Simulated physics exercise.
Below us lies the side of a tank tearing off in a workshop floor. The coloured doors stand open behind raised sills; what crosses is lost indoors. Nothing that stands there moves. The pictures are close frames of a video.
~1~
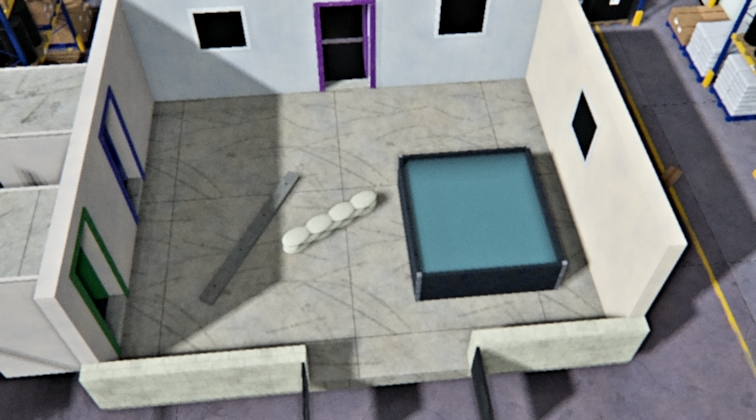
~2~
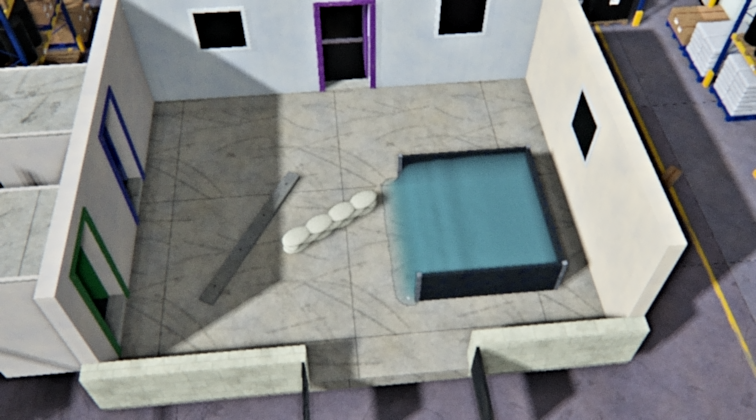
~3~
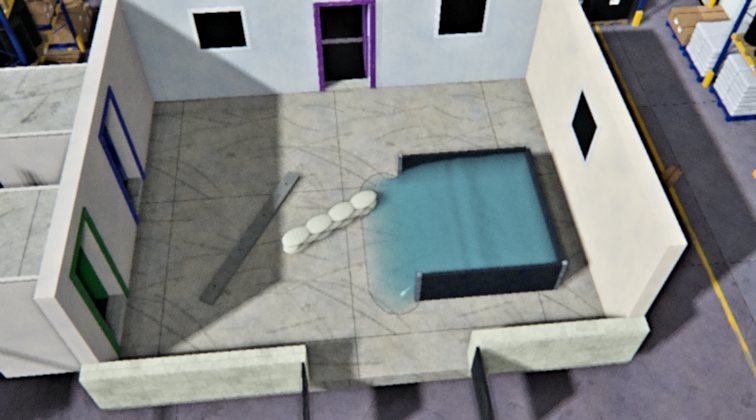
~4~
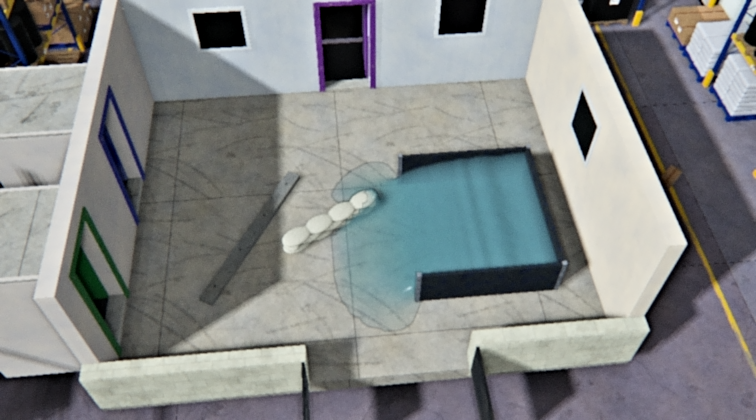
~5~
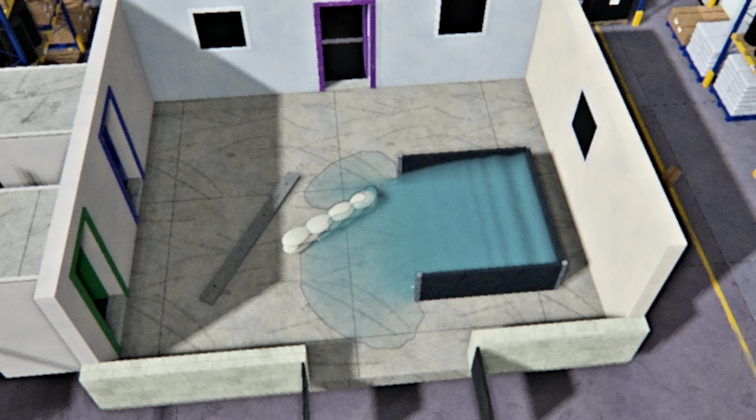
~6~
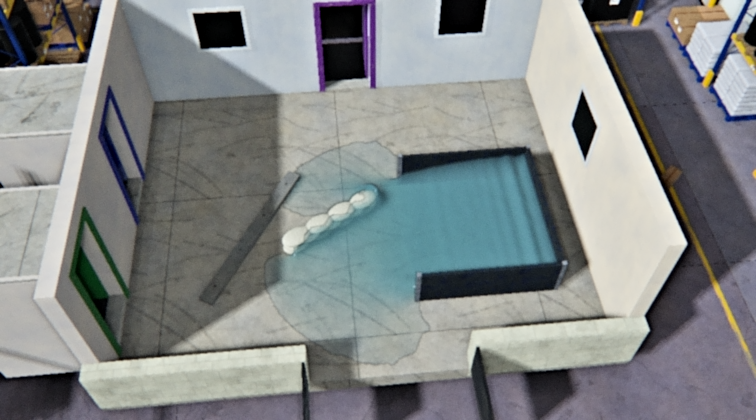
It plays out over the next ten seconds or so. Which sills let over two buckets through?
In the end: The green door takes more than that; the purple door takes more than that; the blue door stays under that.
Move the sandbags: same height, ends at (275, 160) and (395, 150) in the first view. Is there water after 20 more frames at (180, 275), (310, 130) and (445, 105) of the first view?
As listed: Under water, not flooded, no water.
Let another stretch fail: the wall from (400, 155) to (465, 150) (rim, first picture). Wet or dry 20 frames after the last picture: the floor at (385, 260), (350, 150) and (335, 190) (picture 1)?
In turn: Dry, awash, no water.
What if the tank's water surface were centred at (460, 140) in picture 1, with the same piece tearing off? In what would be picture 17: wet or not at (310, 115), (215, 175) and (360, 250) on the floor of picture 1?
As listed: Awash, wet, under water.
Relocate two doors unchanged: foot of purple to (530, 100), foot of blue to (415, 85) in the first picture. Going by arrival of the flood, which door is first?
First comes the door marked green.
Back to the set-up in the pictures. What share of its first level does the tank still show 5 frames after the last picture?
I make it 54 per cent.
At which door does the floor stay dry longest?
That is the blue-painted one.
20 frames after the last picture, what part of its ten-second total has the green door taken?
Close to 60 %.
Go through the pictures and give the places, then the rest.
In the first picture, still water in the water tank at (477, 210).
In the second picture, the front is at (396, 180), out from the gap at (410, 231).
In the third picture, water pours out at (410, 232) and has run to (382, 176).
In the fourth picture, the front is at (368, 167), out from the gap at (410, 232).
In the fifth picture, water pours out at (410, 232) and has run to (353, 335).
In the sixth picture, water pours out at (410, 233) and has run to (275, 295).
A moment on, water covers 35 % of the floor; the green door not reached, the purple door not reached, the blue door not reached.
Next, water covers 55 % of the floor; the green door under two buckets in, the purple door wet at the sill, nothing in, the blue door not reached.
Then, water covers 60 % of the floor; the green door far over two buckets in, the purple door under two buckets in, the blue door wet at the sill, nothing in.
Later, water covers 65 % of the floor; the green door far over two buckets in, the purple door over two buckets in, the blue door wet at the sill, nothing in.
In the end, water covers 90 % of the floor; the green door far over two buckets in, the purple door over two buckets in, the blue door wet at the sill, nothing in.
